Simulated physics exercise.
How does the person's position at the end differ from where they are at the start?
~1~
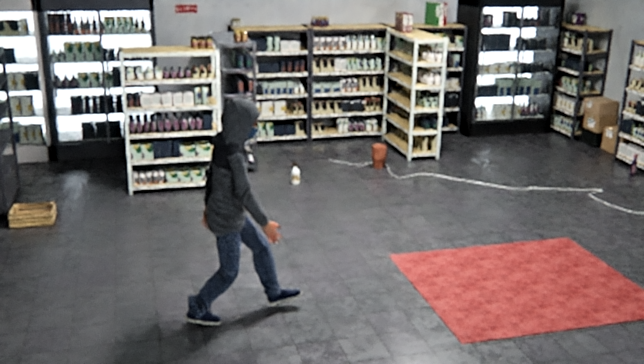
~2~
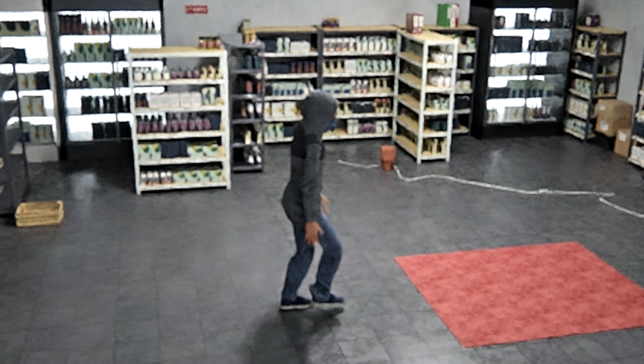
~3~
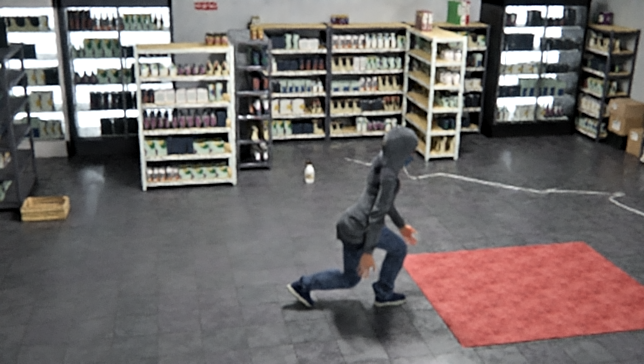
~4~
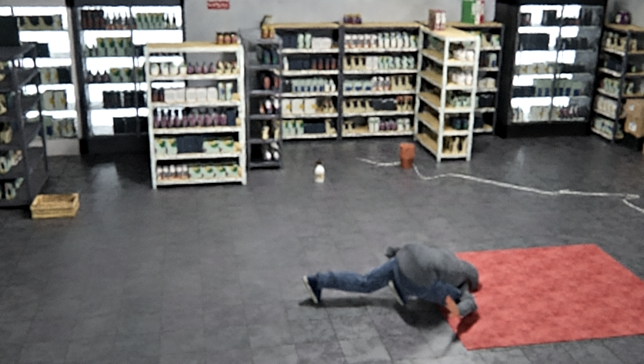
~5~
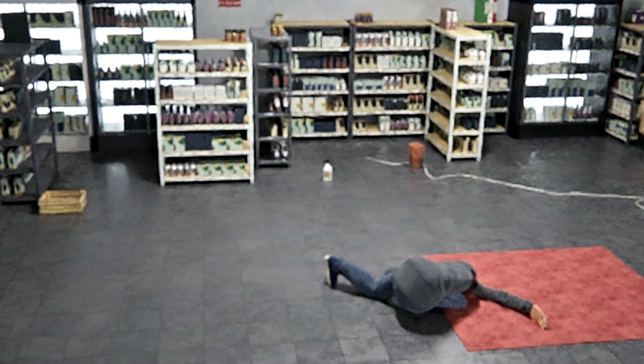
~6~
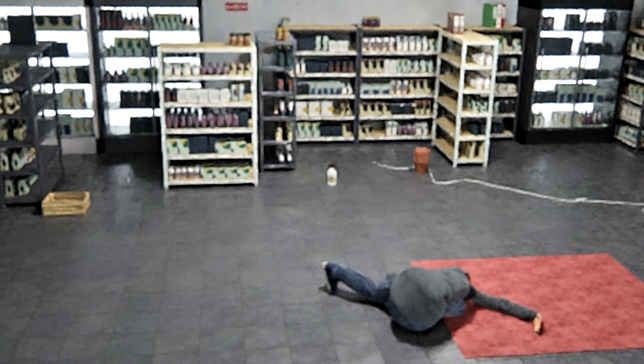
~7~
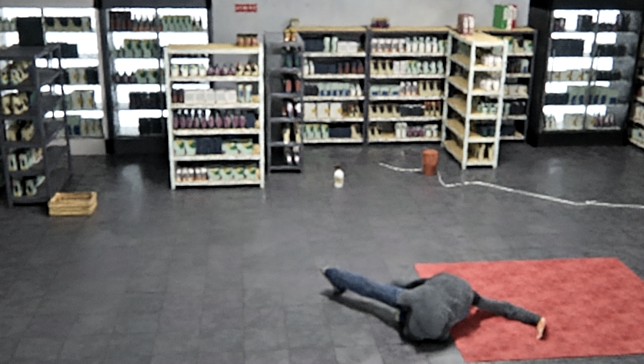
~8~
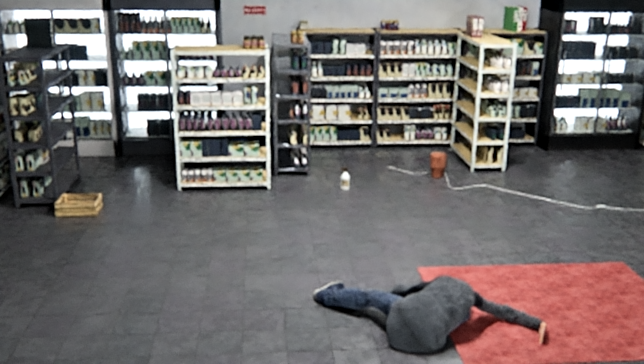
At the start the person is upright and walking on the dark floor, well to the left of the red mat. By the end they are farther right and lower in the view, lying at the mat's near edge with their head over it and their hips short of it.
